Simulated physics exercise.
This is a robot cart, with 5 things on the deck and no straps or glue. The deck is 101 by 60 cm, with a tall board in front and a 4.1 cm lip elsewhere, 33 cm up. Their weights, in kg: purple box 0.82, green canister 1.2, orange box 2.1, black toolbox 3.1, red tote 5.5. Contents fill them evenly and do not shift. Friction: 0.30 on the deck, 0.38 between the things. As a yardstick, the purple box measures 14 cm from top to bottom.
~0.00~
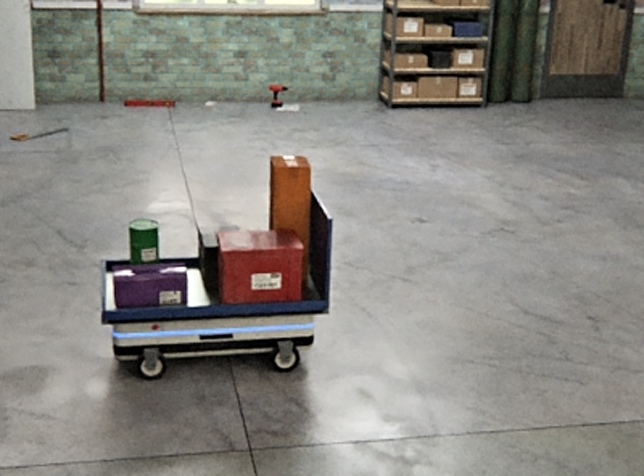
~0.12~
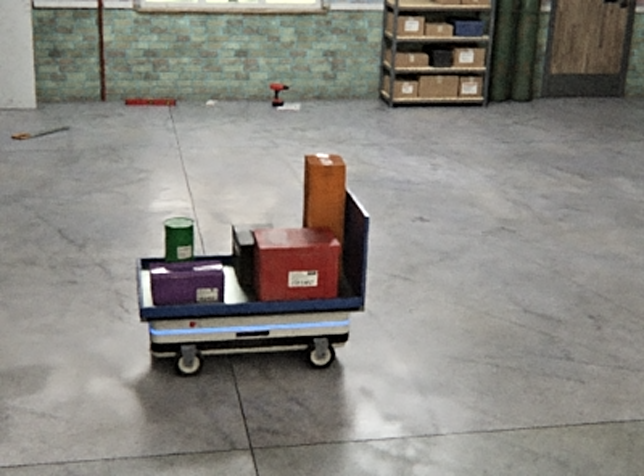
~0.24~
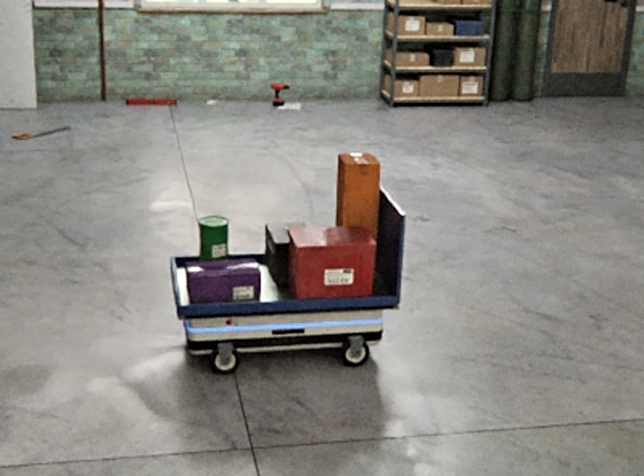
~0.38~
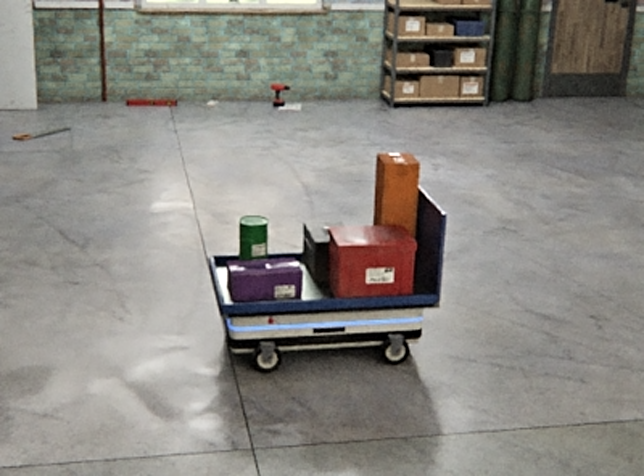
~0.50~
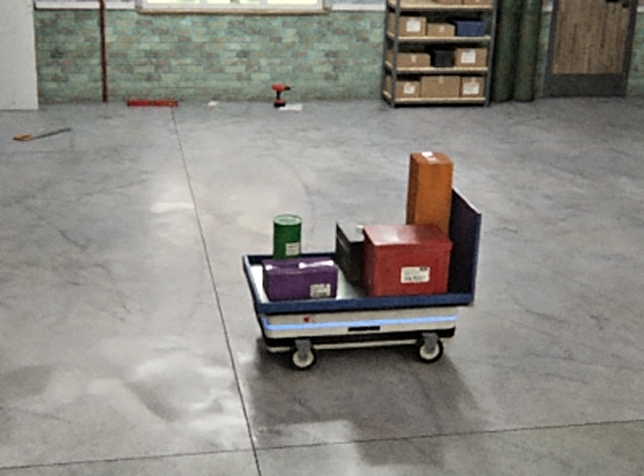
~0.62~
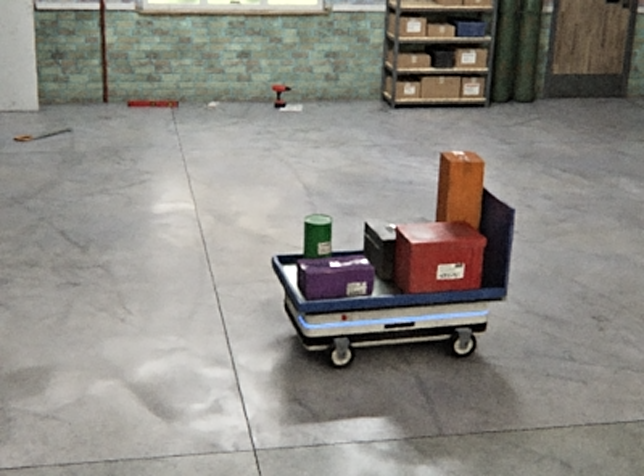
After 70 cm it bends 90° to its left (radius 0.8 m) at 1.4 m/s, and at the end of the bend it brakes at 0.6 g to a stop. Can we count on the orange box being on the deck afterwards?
The orange box stays on the cart.
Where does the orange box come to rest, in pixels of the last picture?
At about (375, 131).
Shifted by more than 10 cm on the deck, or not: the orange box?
The orange box holds its spot.
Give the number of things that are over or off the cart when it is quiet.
That comes to 0.
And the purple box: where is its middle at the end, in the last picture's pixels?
Around (425, 187).
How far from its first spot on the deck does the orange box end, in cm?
Some 2 cm.
By 0.82 s, cart has run 115 cm, turned 21°; orange box 5 cm from its spot near (481, 197); black toolbox 3 cm from its spot.
By 1.22 s, cart has run 171 cm, turned 62°; orange box 6 cm from its spot near (452, 161); black toolbox 3 cm from its spot.
By 1.62 s, cart has run 227 cm, turned 90°; orange box 3 cm from its spot near (382, 137); black toolbox 2 cm from its spot.
By 1.92 s, cart has run 242 cm, turned 90°, stopped; orange box 2 cm from its spot near (375, 131); black toolbox 14 cm from its spot; purple box 12 cm from its spot.
When it is over (2.4 s), not toppled but over 10 cm from the start, purple box, green canister, black toolbox and red tote; the last one within 10 cm of the start. In the last view, orange box near (375, 131).
